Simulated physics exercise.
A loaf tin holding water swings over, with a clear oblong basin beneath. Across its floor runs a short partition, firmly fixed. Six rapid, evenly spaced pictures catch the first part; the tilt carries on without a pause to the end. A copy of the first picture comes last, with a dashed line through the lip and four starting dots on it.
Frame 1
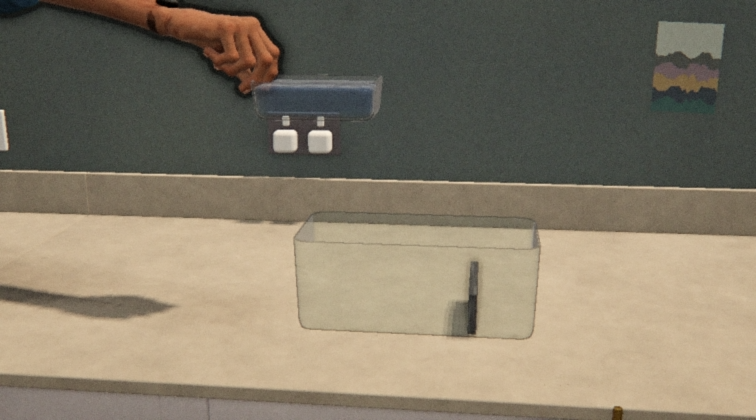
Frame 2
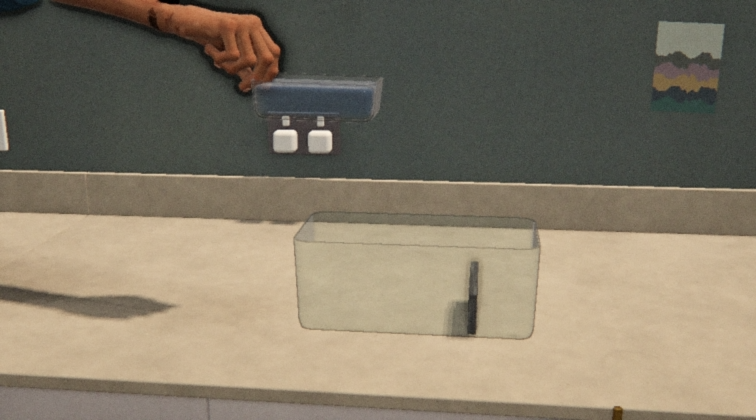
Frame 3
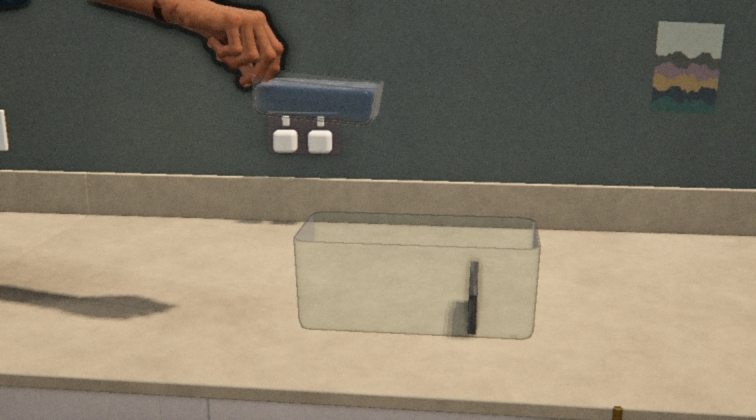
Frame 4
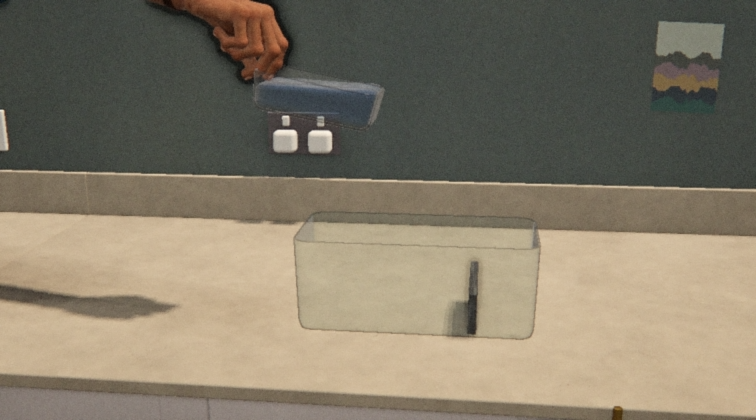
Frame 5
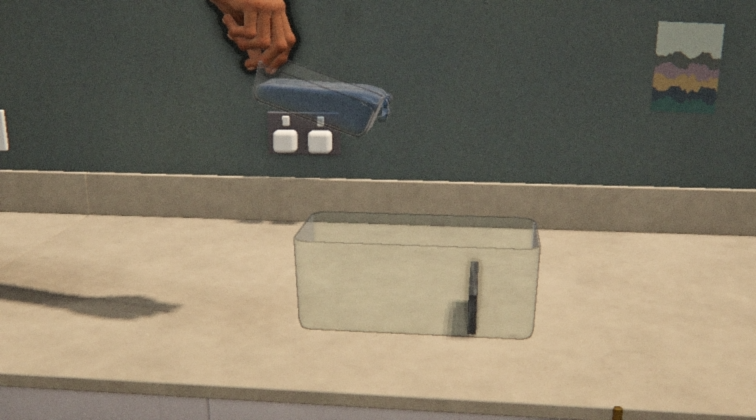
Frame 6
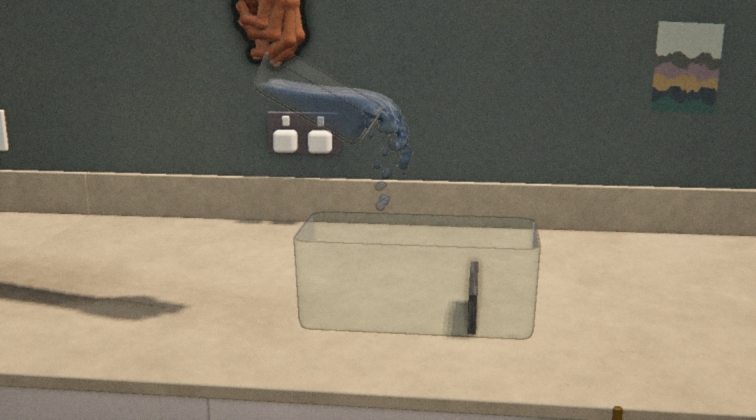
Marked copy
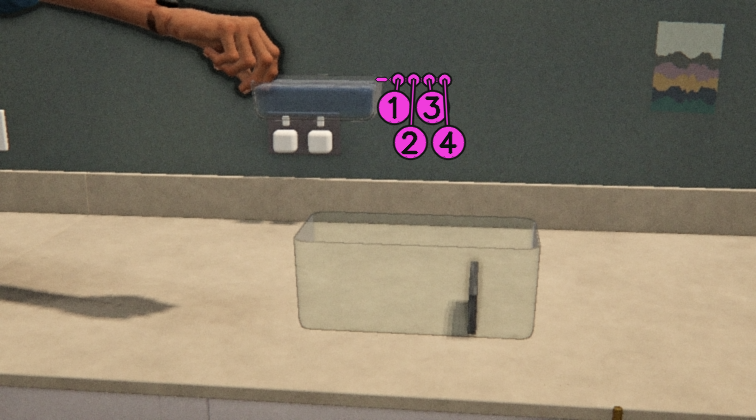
Water in a clear tray tilting rightward beside a hand begins pouring over the lip above a transparent basin on a counter.
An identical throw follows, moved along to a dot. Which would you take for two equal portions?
2 beats the others.
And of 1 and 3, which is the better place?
That is place 3.
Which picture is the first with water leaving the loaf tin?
In picture 4.
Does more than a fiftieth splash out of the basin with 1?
Yes, it does.
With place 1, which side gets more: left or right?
The left one.
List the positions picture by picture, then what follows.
Upright, lip at (377, 79); basin from (299, 326) to (534, 338); top of the wall at (474, 277); nothing has left yet.
Upright, lip at (378, 80); nothing has left yet.
Tipped about 5°, lip at (379, 84); nothing has left yet.
Tipped about 11°, lip at (380, 91); water is over the lip, down to (380, 91).
Tipped about 19°, lip at (380, 100); water is over the lip, down to (385, 117).
Tipped about 29°, lip at (378, 110); water is over the lip, down to (381, 205).
On the marked copy, 1 at (398, 79); 2 at (413, 79); 3 at (429, 80); 4 at (444, 80).
With 1, about 80 % ends left of the wall and 13 % right of it; 7 % is lost outside.
With 2, about 47 % ends left of the wall and 48 % right of it; 5 % is lost outside.
With 3, about 32 % ends left of the wall and 62 % right of it; 6 % is lost outside.
With 4, about 26 % ends left of the wall and 69 % right of it; 5 % is lost outside.
